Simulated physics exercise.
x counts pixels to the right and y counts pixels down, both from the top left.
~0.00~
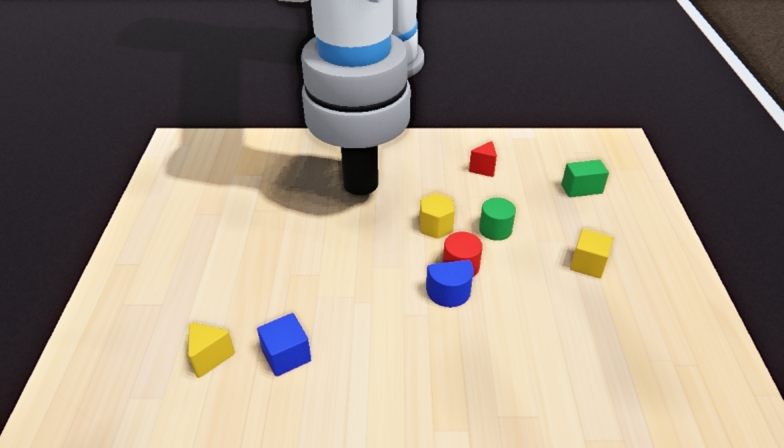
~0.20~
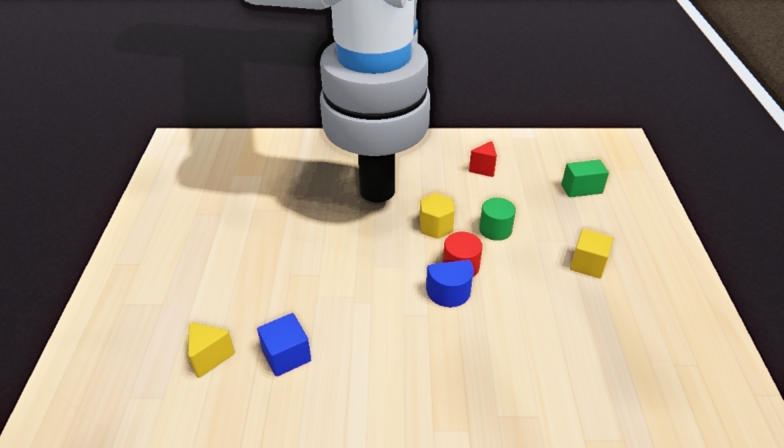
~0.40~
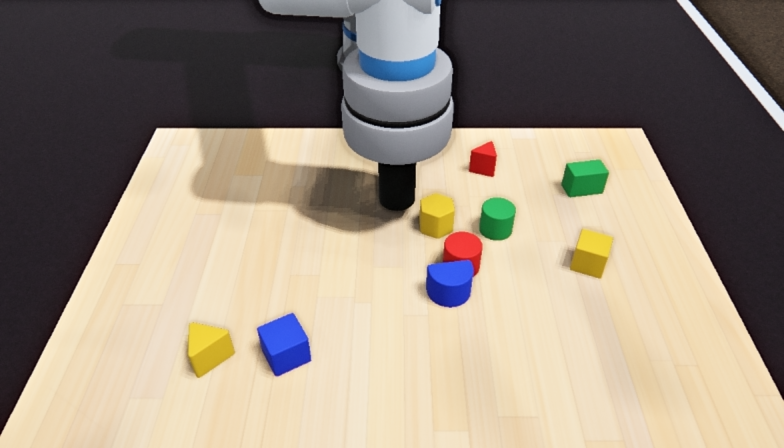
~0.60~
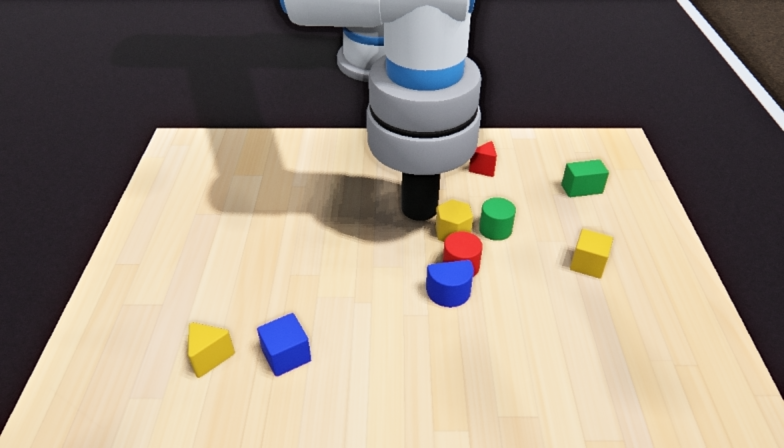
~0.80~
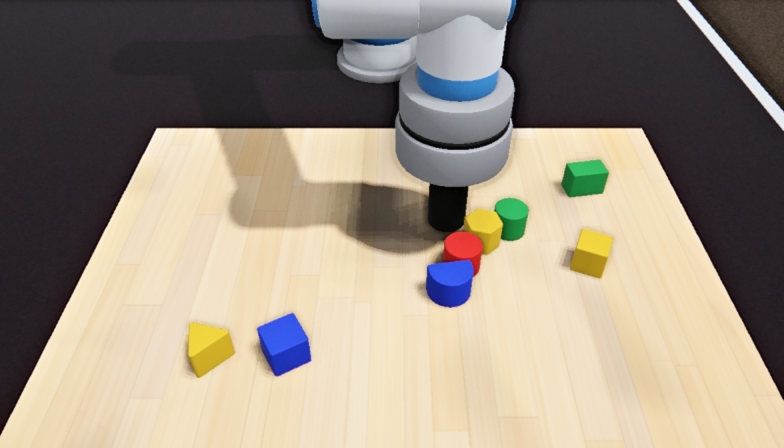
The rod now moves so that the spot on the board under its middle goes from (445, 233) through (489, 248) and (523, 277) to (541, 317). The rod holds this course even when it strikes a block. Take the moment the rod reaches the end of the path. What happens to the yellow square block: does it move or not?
The yellow square block will stay where it is.
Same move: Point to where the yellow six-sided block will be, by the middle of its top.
The middle of its upper face will lie at (559, 242).
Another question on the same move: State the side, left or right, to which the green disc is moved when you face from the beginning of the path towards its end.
Left side.
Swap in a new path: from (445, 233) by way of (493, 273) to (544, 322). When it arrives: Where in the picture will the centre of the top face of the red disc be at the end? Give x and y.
It sits at (499, 301).
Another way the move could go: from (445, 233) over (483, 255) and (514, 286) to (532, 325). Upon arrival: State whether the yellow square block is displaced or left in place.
From what I can tell, it will keep its place.
The first path, step by step. One third of the way, rod at (491, 236); yellow six-sided block at (532, 233), turned 15° anticlockwise; green disc at (527, 208).
Two thirds of the way, rod at (526, 265); yellow six-sided block at (559, 242), turned 70° anticlockwise; green disc at (527, 208).
At the end, rod at (544, 304); yellow six-sided block at (559, 242), turned 70° anticlockwise; green disc at (527, 208); yellow square block unmoved.
